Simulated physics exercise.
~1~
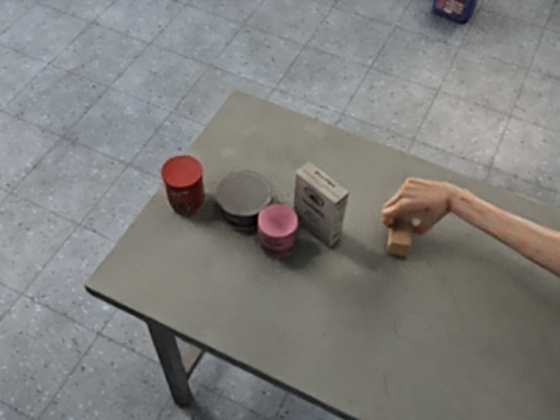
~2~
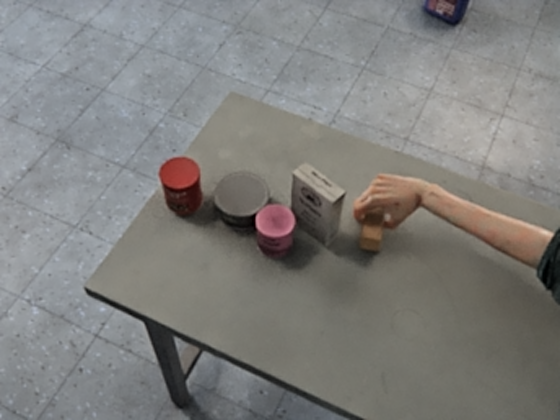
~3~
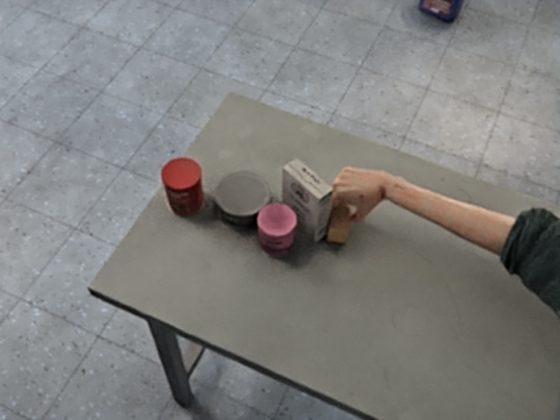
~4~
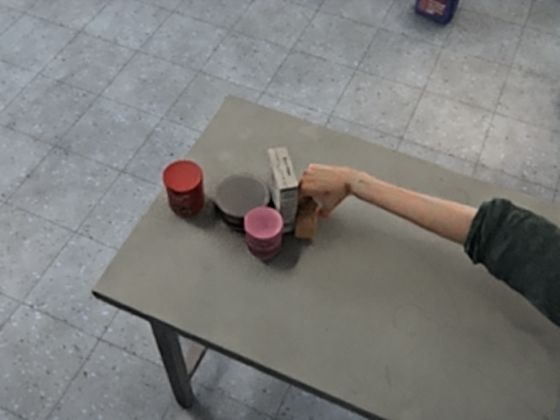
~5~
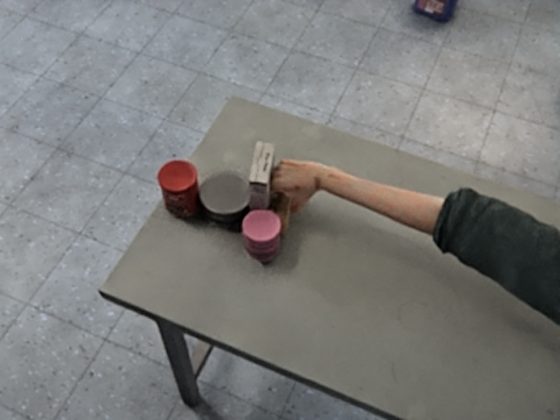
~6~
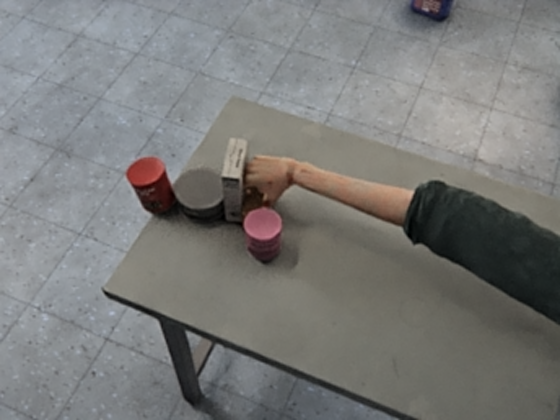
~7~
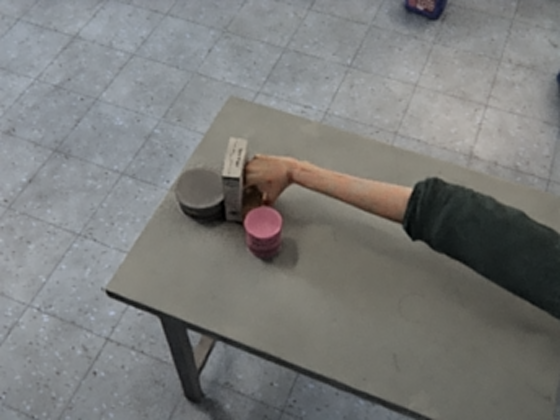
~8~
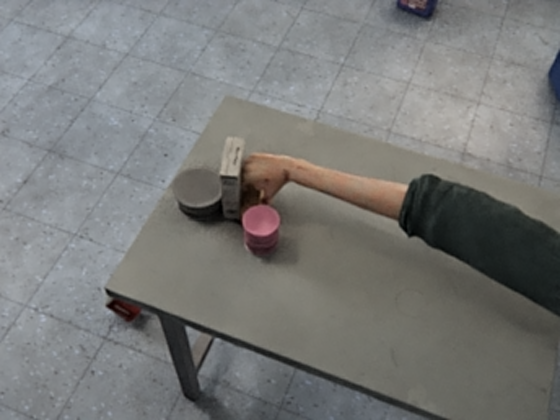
Hand with a wooden block pushing a white packet, grey tub and pink tin left across a table, the red tin falling off.
